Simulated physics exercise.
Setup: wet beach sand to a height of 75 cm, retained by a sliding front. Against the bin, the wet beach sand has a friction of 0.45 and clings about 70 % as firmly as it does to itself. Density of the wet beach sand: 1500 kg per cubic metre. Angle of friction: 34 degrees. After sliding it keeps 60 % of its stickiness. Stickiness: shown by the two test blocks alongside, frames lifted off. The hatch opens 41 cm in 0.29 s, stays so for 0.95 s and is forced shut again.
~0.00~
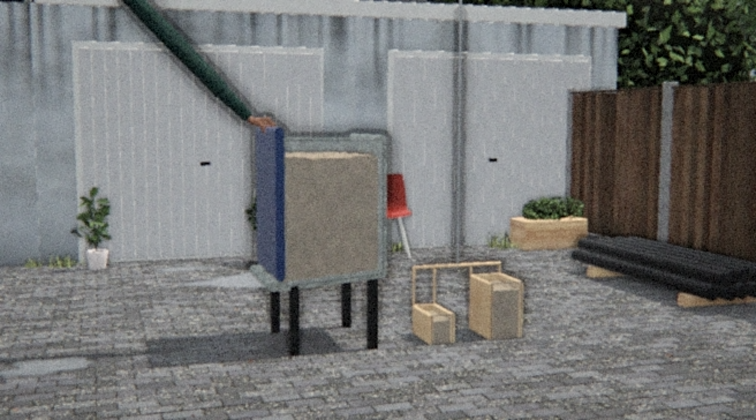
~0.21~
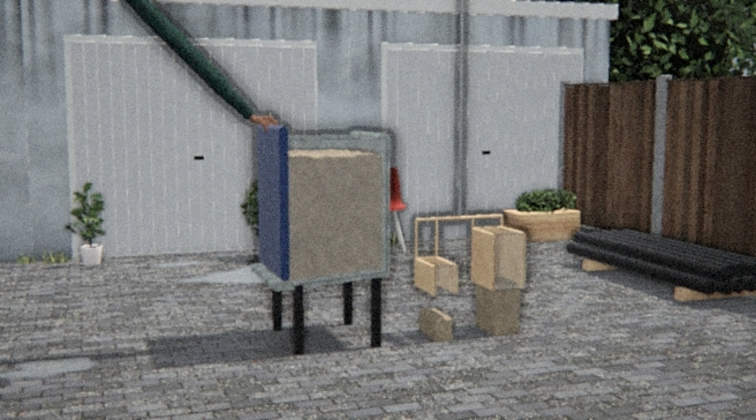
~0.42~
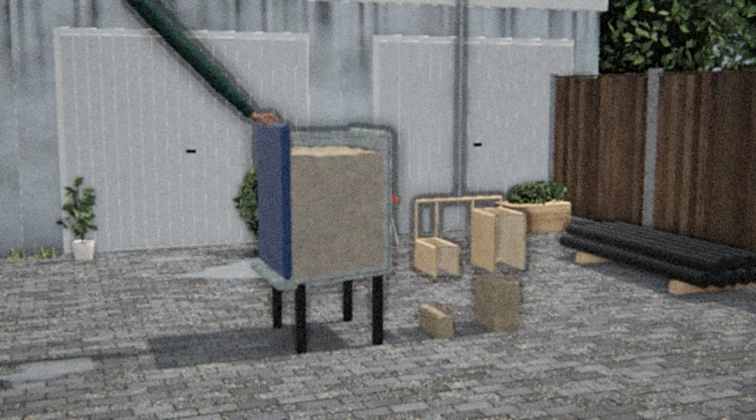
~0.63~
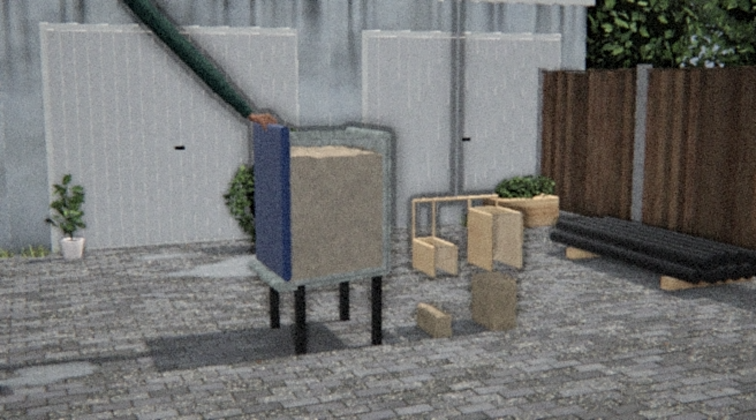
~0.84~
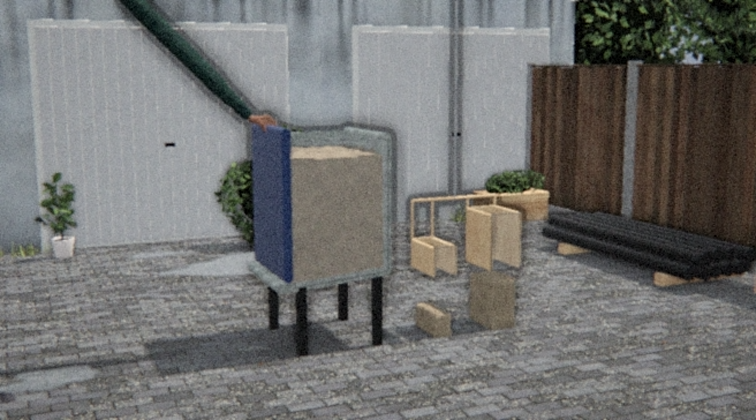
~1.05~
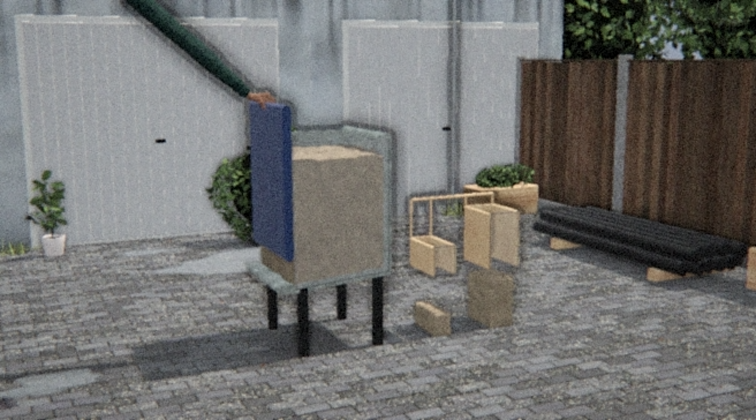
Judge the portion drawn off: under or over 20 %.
Answer: Short of 20 per cent.
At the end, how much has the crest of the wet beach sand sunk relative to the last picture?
Roughly 0 cm.
By 1.36 s, the hatch is 41 cm open and 0 % is out.
By 1.74 s, the hatch is 41 cm open and 0 % is out.
By 2.11 s, the hatch is 41 cm open and 0 % is out.
By 2.48 s, the hatch is 10 cm open and 0 % is out.
By 2.96 s, at the end, the hatch is shut and 0 % is out.
